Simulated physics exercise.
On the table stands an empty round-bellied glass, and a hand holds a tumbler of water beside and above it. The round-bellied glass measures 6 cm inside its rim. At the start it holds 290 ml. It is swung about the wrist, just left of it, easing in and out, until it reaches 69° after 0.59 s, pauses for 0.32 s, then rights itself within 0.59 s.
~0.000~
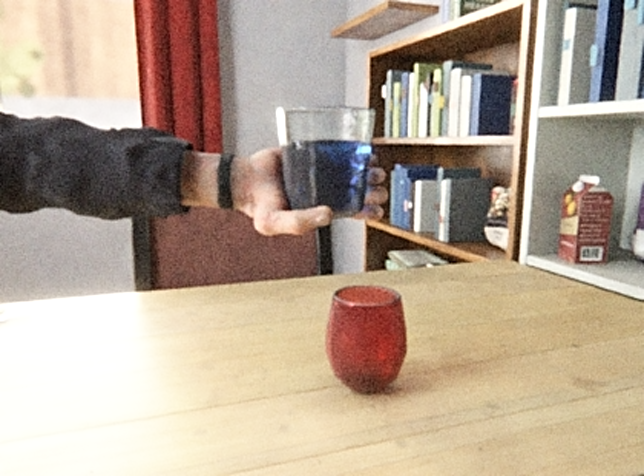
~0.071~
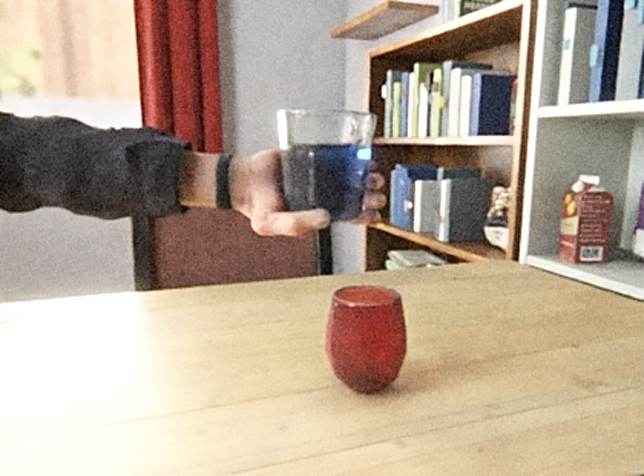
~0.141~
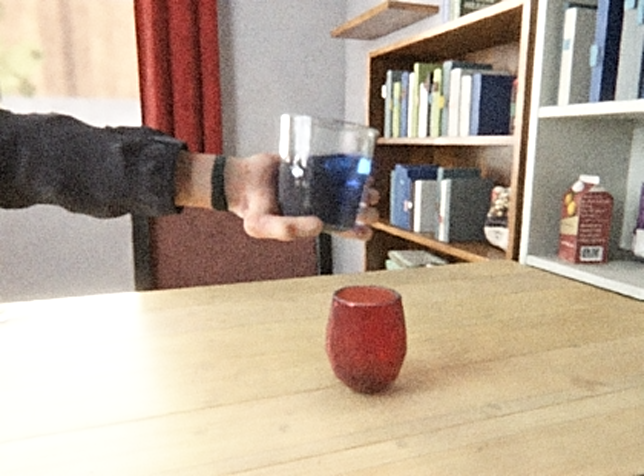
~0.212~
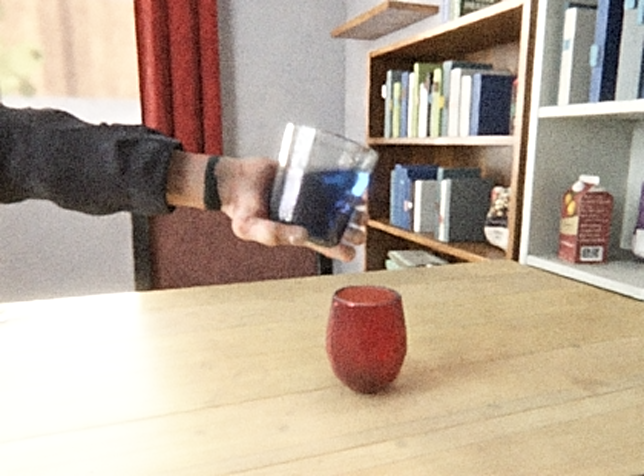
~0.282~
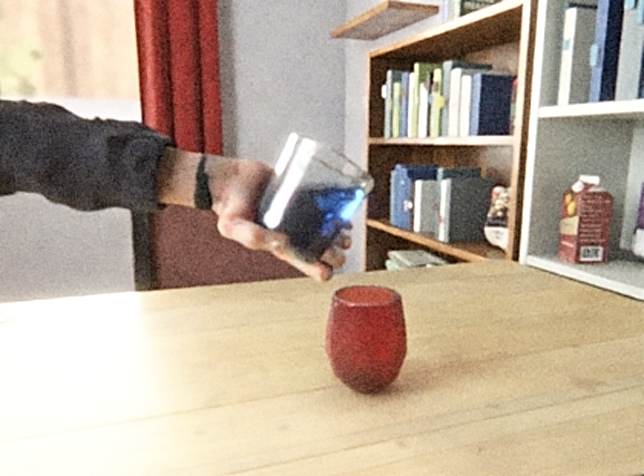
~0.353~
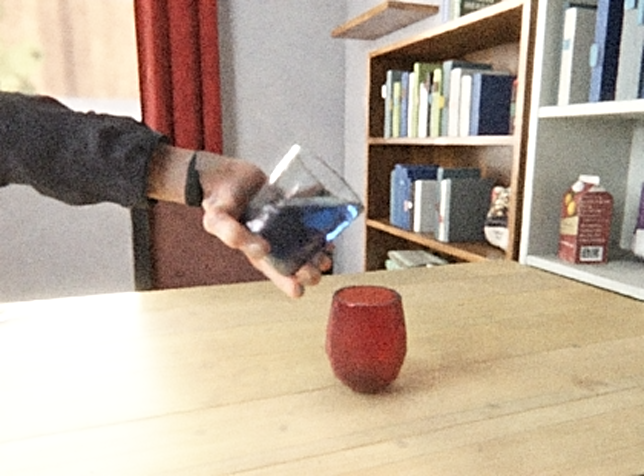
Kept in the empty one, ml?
160 ml.
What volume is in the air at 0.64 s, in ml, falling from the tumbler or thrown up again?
Around 25 ml, I reckon.
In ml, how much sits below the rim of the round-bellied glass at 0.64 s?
Approx. 40 ml.
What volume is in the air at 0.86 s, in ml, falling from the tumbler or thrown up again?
Airborne volume: Some 35 ml.
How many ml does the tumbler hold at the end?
Roughly 130 ml.
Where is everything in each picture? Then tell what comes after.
In the first picture, it leans 0°; its right rim is at (369, 114); the water meets the walls at (294, 142) and (349, 142); the round-bellied glass's rim runs from (337, 300) to (395, 294).
In the second picture, it leans 2°; its right rim is at (370, 119); the water meets the walls at (295, 146) and (351, 145).
In the third picture, it leans 9°; its right rim is at (372, 135); the water meets the walls at (294, 158) and (351, 155).
In the fourth picture, it leans 20°; its right rim is at (372, 159); the water meets the walls at (289, 175) and (350, 168).
In the fifth picture, it leans 32°; its right rim is at (367, 186); the water meets the walls at (273, 191) and (349, 184).
In the sixth picture, it leans 45°; its right rim is at (357, 212); the water meets the walls at (251, 213) and (345, 202); 1 per cent is over the edge.
By 0.64 s the tilt is 69° and the round-bellied glass has 40 ml, the tumbler 230 ml, and 0 ml is on the table.
By 0.86 s the tilt is 69° and the round-bellied glass has 100 ml, the tumbler 160 ml, and 0 ml is on the table.
By 1.08 s the tilt is 56° and the round-bellied glass has 155 ml, the tumbler 135 ml, and 5 ml is on the table.
By 1.32 s the tilt is 14° and the round-bellied glass has 155 ml, the tumbler 135 ml, and 5 ml is on the table.
At rest the round-bellied glass has 155 ml, the tumbler 135 ml, and 5 ml is on the table.
